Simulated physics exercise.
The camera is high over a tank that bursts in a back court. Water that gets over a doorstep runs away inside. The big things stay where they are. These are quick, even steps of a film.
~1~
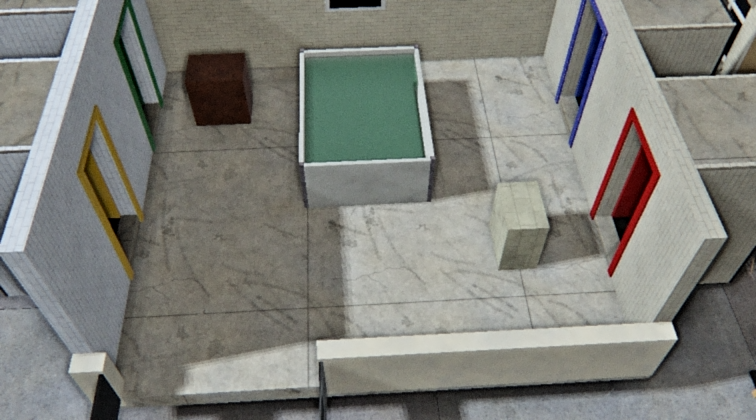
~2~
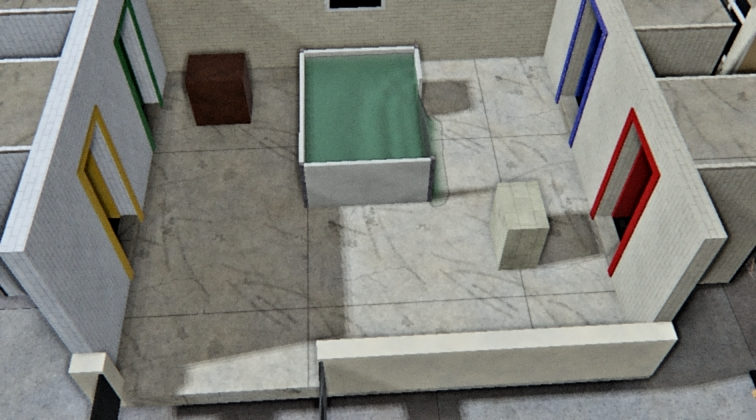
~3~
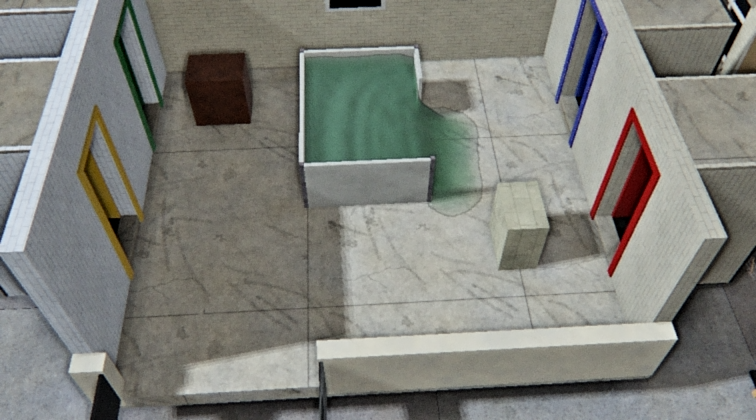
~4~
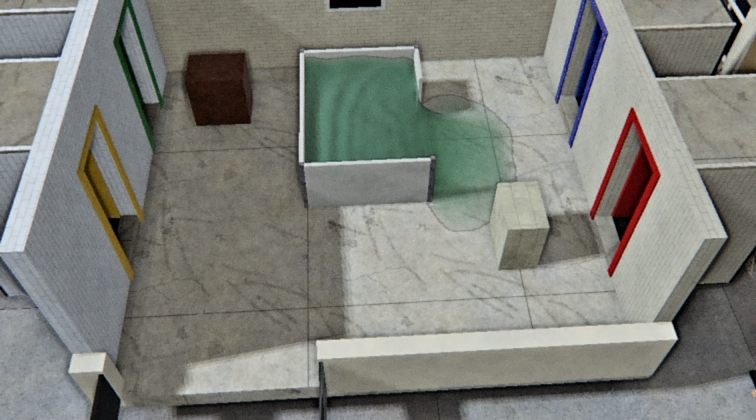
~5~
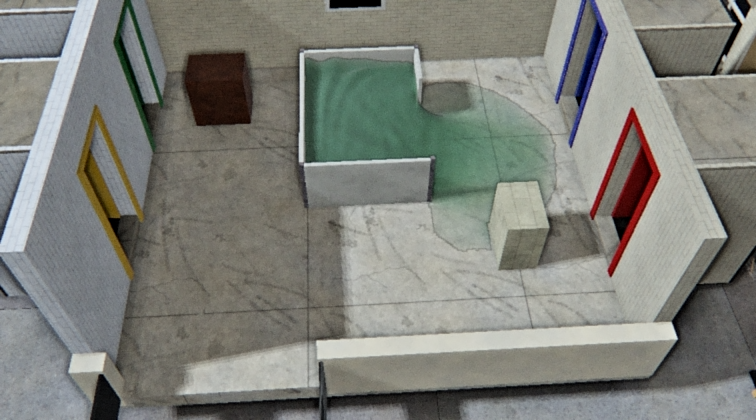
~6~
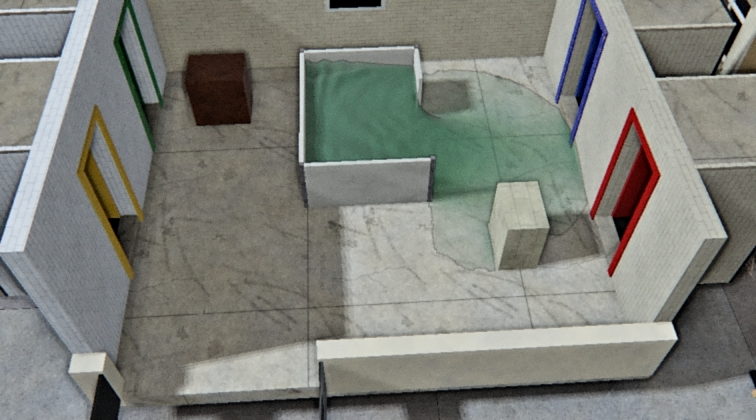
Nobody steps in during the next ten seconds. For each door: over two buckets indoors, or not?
The blue door floods; the yellow door holds within the limit; the red door floods; the green door holds within the limit.
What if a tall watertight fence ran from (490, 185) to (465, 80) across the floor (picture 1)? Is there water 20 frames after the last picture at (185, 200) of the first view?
There: Free of water.
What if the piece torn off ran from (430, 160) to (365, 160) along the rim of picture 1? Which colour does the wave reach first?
First comes the door marked red.
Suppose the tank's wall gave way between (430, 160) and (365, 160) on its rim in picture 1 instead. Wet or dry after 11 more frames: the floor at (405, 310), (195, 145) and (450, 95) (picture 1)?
As listed: Flooded, free of water, free of water.
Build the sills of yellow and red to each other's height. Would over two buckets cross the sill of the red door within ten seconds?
In short: The red door goes over.
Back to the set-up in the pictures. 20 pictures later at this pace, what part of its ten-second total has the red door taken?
Near 85 in a hundred.
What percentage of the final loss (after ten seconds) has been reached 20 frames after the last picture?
Roughly 50 per cent.
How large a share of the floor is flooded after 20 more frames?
I make it 50 per cent.
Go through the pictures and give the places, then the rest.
In the first frame, the water tank at (363, 106) is whole and still.
In the second frame, water pours out at (422, 143) and has run to (434, 204).
In the third frame, water pours out at (422, 146) and has run to (458, 209).
In the fourth frame, water pours out at (422, 148) and has run to (502, 126).
In the fifth frame, the front is at (544, 132), out from the gap at (422, 148).
In the sixth frame, water pours out at (422, 148) and has run to (586, 196).
A moment on, water covers 25 % of the floor; the blue door over two buckets in, the yellow door not reached, the red door under two buckets in, the green door not reached.
Next, water covers 35 % of the floor; the blue door far over two buckets in, the yellow door not reached, the red door far over two buckets in, the green door not reached.
Then, water covers 50 % of the floor; the blue door far over two buckets in, the yellow door not reached, the red door far over two buckets in, the green door not reached.
Later, water covers 90 % of the floor; the blue door far over two buckets in, the yellow door wet at the sill, nothing in, the red door far over two buckets in, the green door wet at the sill, nothing in.
In the end, water covers 100 % of the floor; the blue door far over two buckets in, the yellow door wet at the sill, nothing in, the red door far over two buckets in, the green door under two buckets in.
